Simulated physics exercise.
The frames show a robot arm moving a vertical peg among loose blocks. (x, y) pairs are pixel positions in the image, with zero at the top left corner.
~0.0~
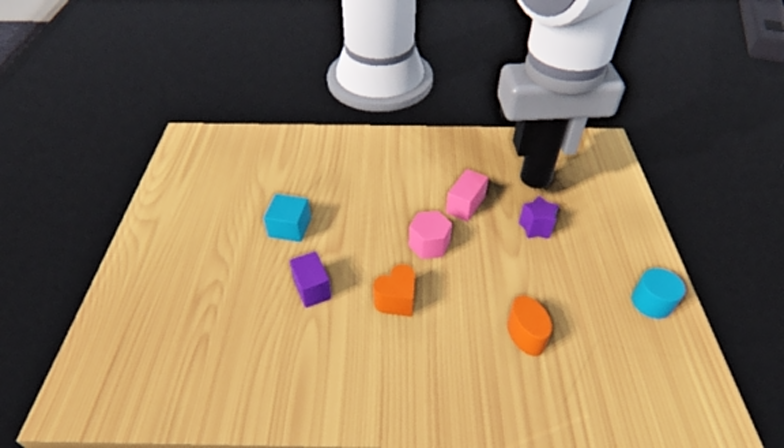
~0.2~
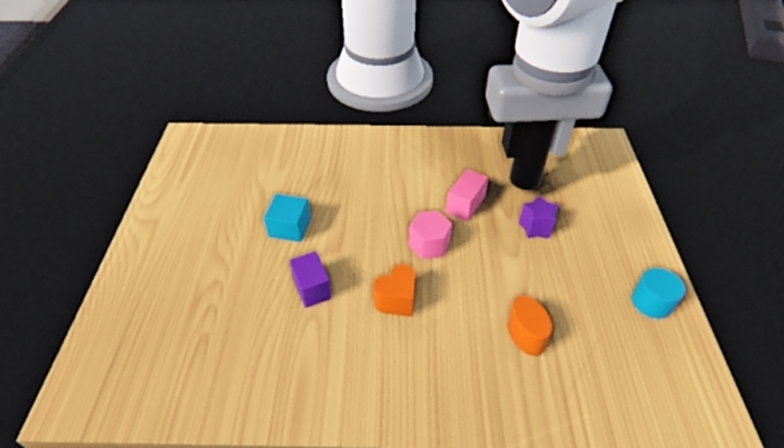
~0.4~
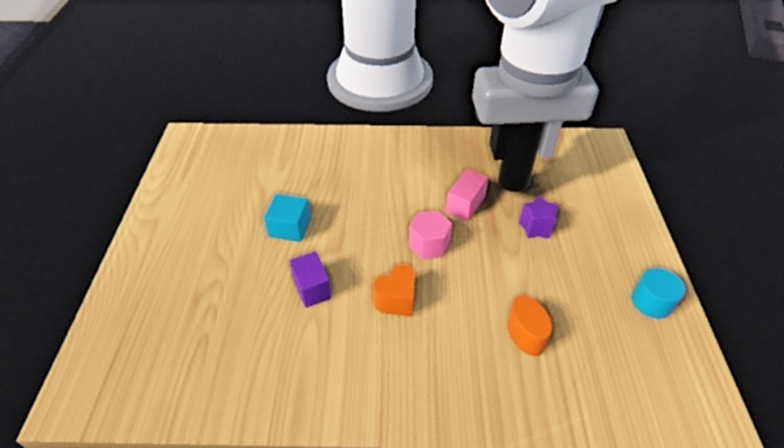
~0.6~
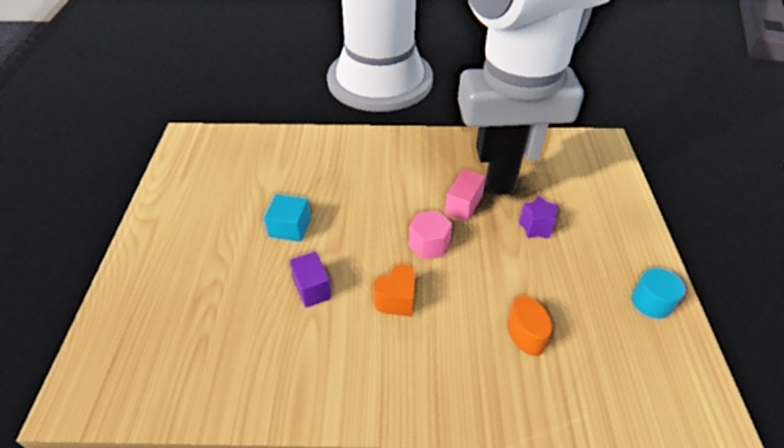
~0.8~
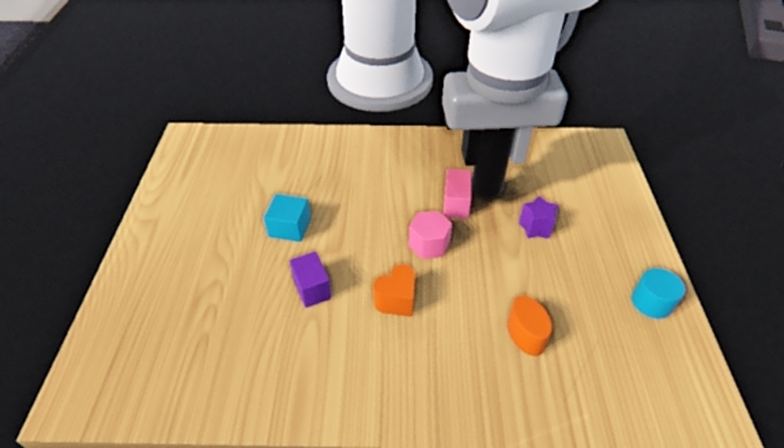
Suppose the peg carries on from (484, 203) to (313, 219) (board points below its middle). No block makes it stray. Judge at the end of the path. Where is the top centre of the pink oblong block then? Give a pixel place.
For the centre of its top, I'd go with (280, 201).
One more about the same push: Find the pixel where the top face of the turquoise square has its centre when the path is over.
That would be at about pixel (247, 215).
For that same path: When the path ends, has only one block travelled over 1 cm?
My answer is no.
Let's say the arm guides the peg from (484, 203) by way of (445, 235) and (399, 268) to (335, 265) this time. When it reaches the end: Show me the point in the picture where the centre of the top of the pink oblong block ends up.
The centre of its top will be at (441, 187).
What follows on the original path. One third of the way, peg (428, 194); pink oblong block (400, 190).
Two thirds of the way, peg (371, 199); pink oblong block (341, 195).
At the end, peg (311, 205); turquoise square (247, 215), turned 15° anticlockwise; pink hexagon not moved; pink oblong block (280, 201), turned 10° anticlockwise.
